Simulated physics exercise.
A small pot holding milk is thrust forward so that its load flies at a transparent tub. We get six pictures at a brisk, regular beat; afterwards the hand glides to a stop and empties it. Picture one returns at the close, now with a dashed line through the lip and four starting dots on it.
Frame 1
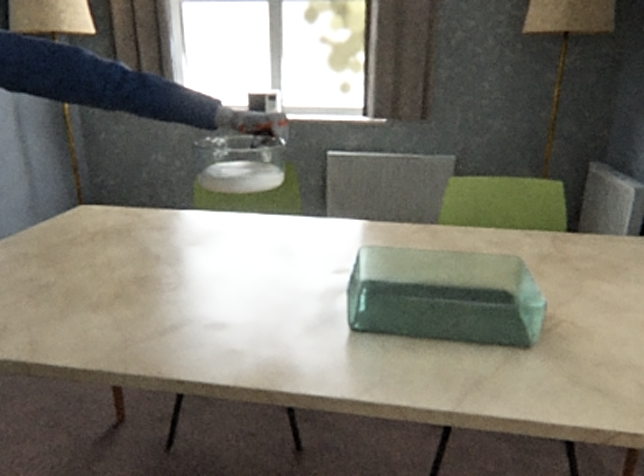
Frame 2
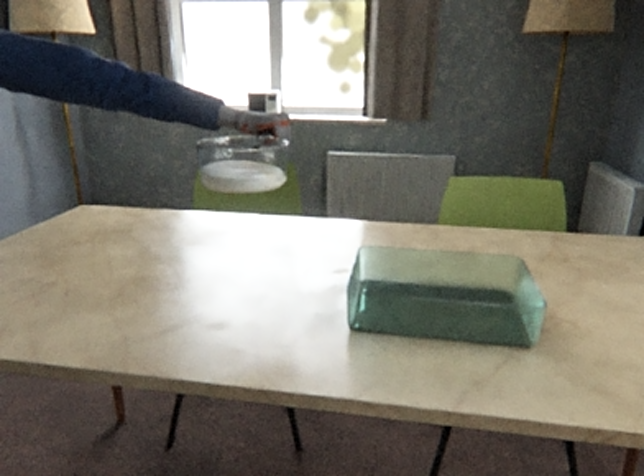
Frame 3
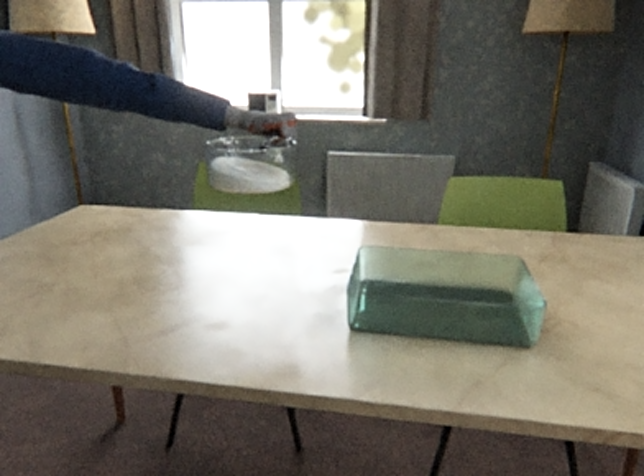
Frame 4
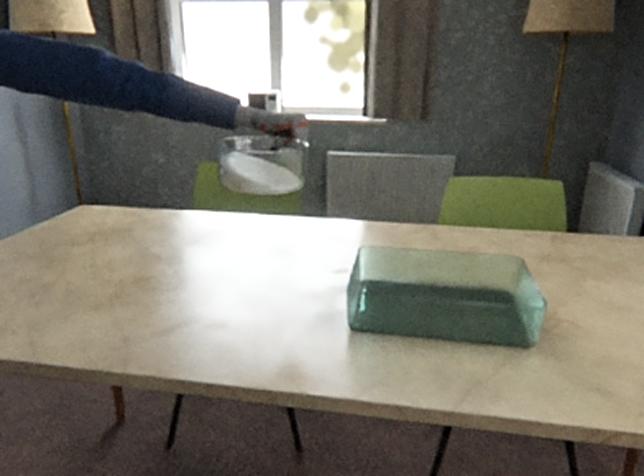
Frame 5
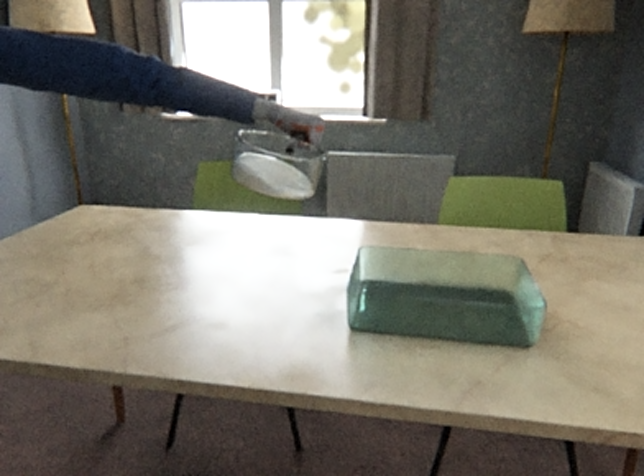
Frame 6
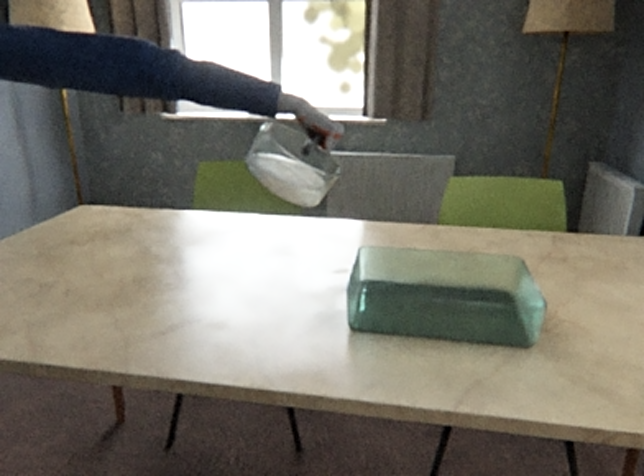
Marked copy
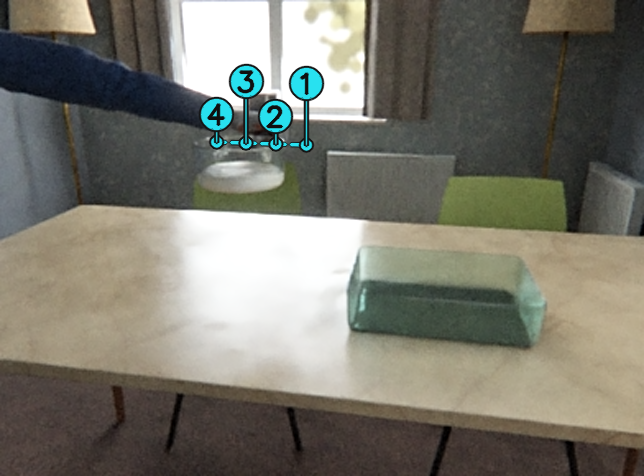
Arm in a blue sleeve moving a small clear pot of milk rightward above a table and tilting it toward a transparent tub.
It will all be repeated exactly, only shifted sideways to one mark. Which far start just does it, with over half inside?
Choose 3.
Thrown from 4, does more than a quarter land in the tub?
Yes, clearly.
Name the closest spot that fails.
The answer is 4.
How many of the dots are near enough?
Three.
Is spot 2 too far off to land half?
No.
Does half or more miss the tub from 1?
No, that is safe.
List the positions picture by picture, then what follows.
Upright, lip at (281, 144); tub from (347, 327) to (537, 345); nothing has left yet, in the first picture.
Upright, lip at (284, 144); nothing has left yet, in the second picture.
Upright, lip at (292, 144); nothing has left yet, in the third picture.
Tipped about 3°, lip at (305, 147); nothing has left yet, in the fourth picture.
Tipped about 14°, lip at (323, 157); nothing has left yet, in the fifth picture.
Tipped about 33°, lip at (339, 173); nothing has left yet, in the sixth picture.
In cyan, 1 at (306, 145); 2 at (275, 144); 3 at (246, 143); 4 at (216, 142).
For spot 1, about 73 % lands in the tub, 4 % falls short and 23 % goes beside or beyond.
For spot 2, about 73 % lands in the tub, 8 % falls short and 19 % goes beside or beyond.
For spot 3, about 62 % lands in the tub, 21 % falls short and 17 % goes beside or beyond.
For spot 4, about 35 % lands in the tub, 57 % falls short and 8 % goes beside or beyond.
